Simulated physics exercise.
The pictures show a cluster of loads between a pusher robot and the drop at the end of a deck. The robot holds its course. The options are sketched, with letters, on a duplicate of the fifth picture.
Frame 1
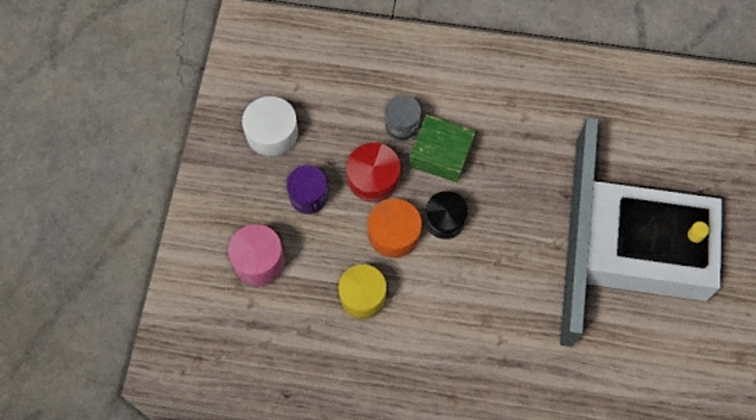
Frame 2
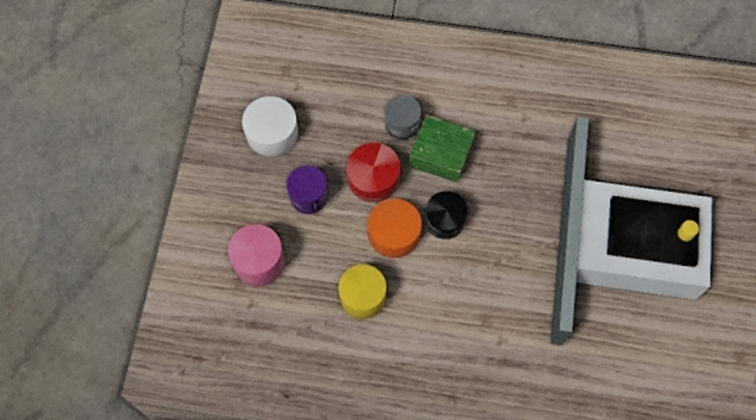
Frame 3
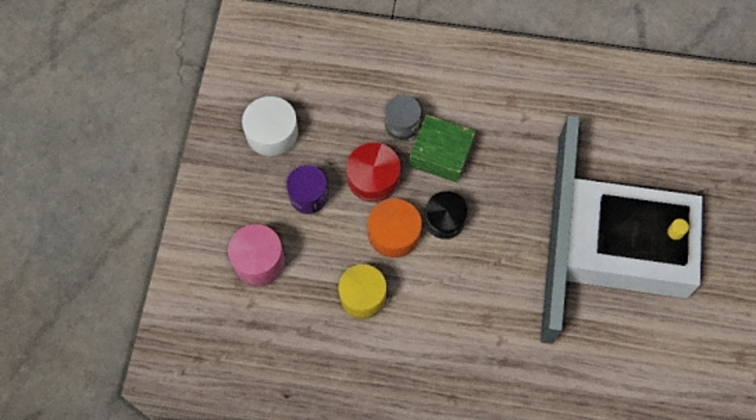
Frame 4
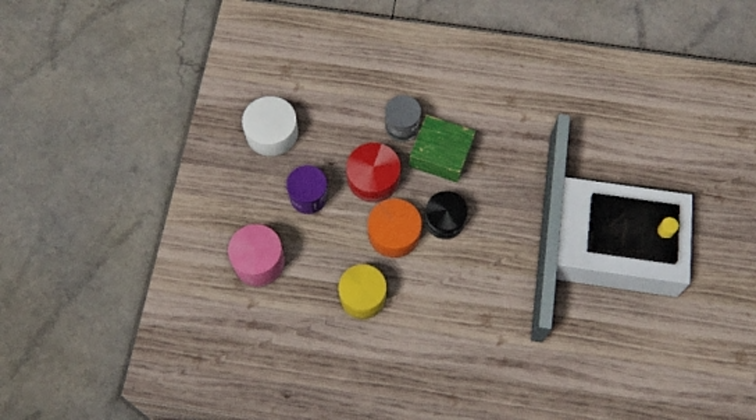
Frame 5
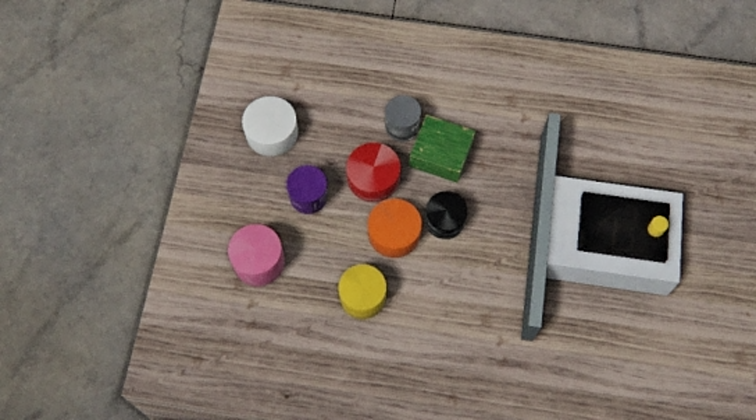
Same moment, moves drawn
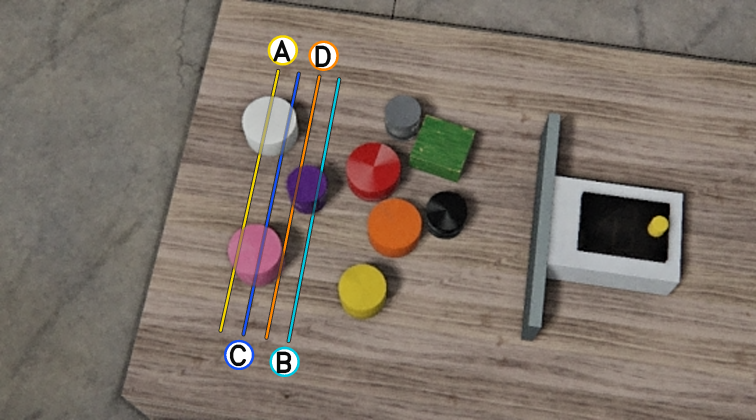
White and grey pusher robot sliding slowly left across a wooden deck toward a motionless cluster of colourful canisters and a green crate.
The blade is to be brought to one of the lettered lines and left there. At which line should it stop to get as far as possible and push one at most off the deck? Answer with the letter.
A is the last line within the limit.
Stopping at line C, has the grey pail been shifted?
By then, yes.
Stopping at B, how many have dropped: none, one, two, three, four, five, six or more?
By then, none.
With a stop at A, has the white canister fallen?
By then, yes.
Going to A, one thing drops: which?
The white canister goes over.
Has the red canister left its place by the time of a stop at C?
By then, yes.
On the copy, A at (251, 194); B at (315, 203); C at (273, 197); D at (294, 200).
On A. First, robot (508, 210); grey pail (374, 115); green crate (412, 148).
Then, robot (399, 195); white canister (261, 122); purple pail (250, 212).
Finally, robot (320, 183); white canister over the edge; purple pail (174, 201); one fallen.
By contrast, B is within the limit but short; C is within the limit but short; D is within the limit but short.
